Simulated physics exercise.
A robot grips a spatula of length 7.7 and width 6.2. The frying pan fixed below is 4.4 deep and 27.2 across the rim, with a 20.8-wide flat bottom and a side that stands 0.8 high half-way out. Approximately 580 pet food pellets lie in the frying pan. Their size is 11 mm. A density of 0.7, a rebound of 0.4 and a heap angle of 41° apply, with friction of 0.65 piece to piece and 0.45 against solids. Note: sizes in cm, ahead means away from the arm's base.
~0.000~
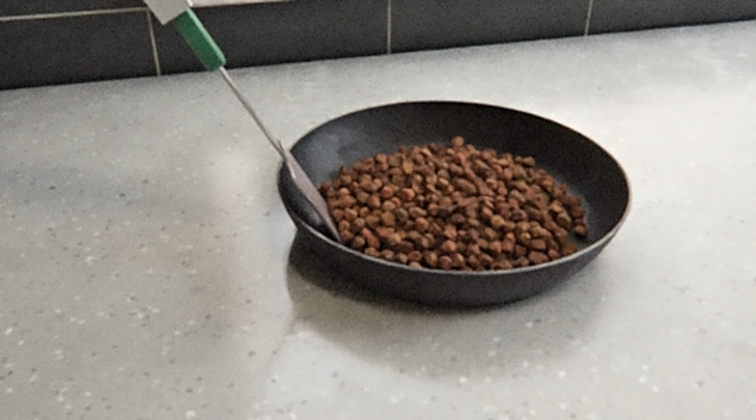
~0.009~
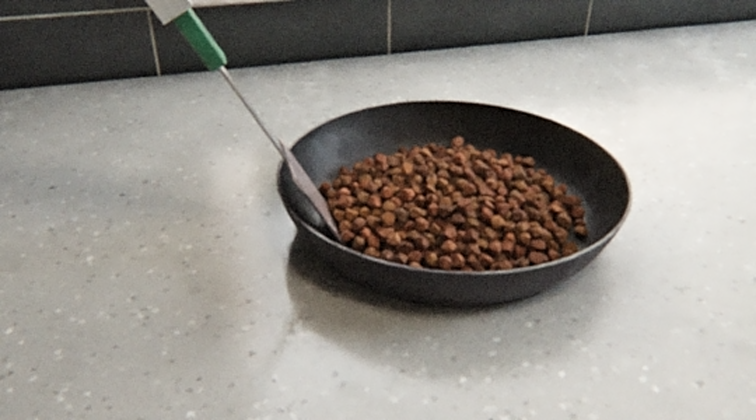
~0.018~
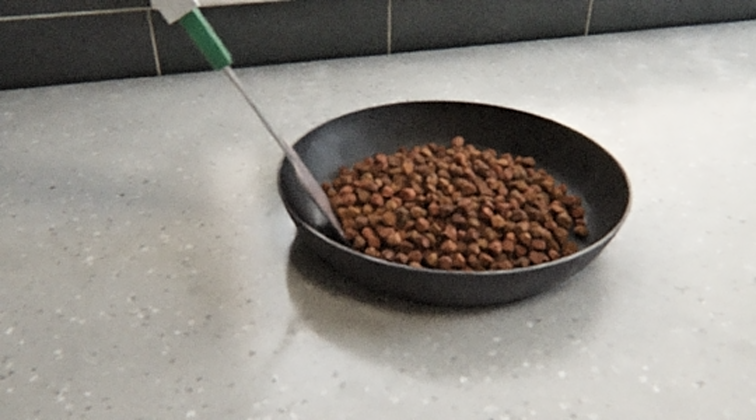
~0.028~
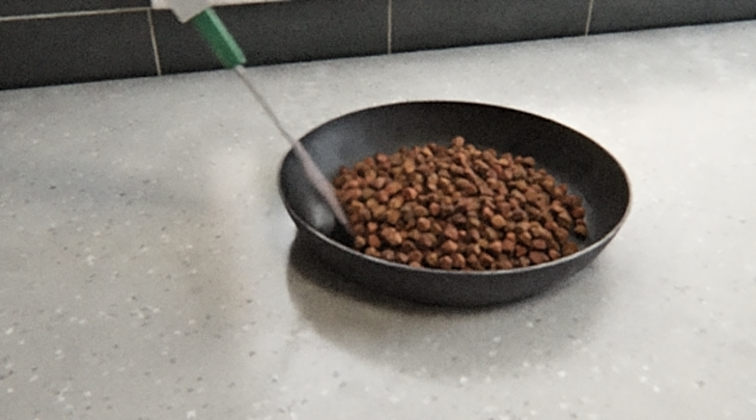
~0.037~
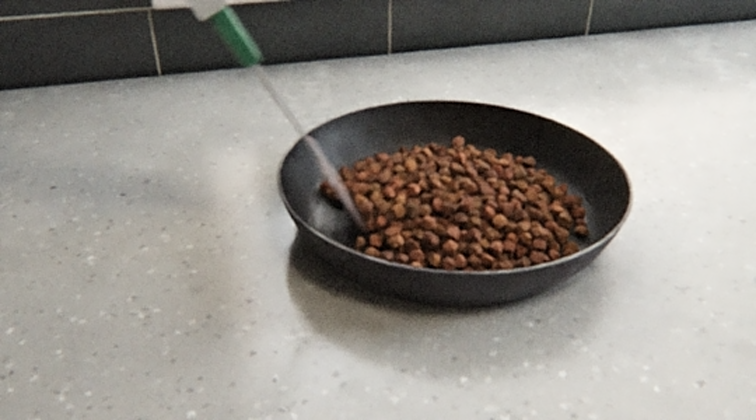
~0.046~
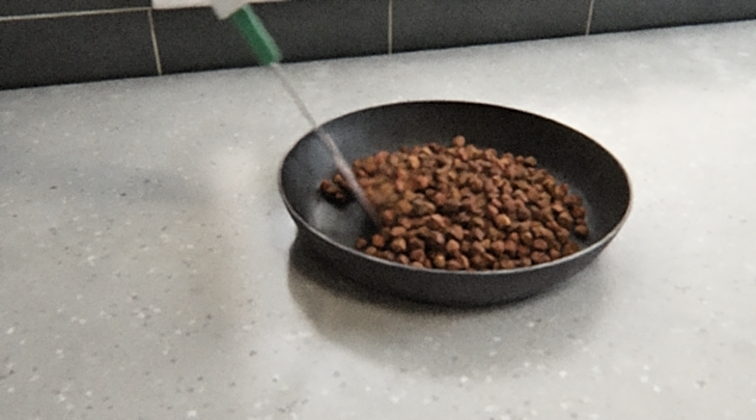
The clip opens on a dark frying pan of brown pet food pellets on a speckled grey counter, a green-handled spatula resting inside its left edge. The spatula stays nearly still, then slides right into the pellets, nudging those nearby while most of the heap barely changes.
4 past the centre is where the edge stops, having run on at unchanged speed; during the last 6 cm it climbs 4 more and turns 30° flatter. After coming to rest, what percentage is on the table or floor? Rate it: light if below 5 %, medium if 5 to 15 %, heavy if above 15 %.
Rating: Medium.
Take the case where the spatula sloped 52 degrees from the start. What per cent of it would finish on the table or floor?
Near 10 %.
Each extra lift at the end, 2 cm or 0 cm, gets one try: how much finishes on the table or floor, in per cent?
I'd say close to 0 percent for the first and close to 0 percent for the second.
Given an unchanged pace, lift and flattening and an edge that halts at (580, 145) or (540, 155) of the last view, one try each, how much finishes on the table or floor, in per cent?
I'd say some 20 per cent, then some 15 per cent.
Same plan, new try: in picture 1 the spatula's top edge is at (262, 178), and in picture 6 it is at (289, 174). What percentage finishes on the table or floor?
Around 0 per cent finishes on the table or floor.
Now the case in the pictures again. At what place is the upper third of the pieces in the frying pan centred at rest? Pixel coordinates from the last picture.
I'd say around pixel (530, 179).
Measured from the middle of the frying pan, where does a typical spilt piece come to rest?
I'd say some 32 centimetres, give or take.
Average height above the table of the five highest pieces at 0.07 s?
Estimated height above table: Approx. 6 cm.
After 0.07 s, sloping 61°, highest piece 6 above the table; 584 in the frying pan.
After 0.09 s, sloping 52°, highest piece 7 above the table; 584 in the frying pan.
After 0.30 s, sloping 32°, highest piece 5 above the table; 536 in the frying pan, 44 on the table or floor, 4 on the blade or in flight.
After 1.35 s, sloping 32°, highest piece 4 above the table; 535 in the frying pan, 49 on the table or floor.
In the end, 535 in the frying pan, 49 on the table or floor. That is 8 % on the table or floor.
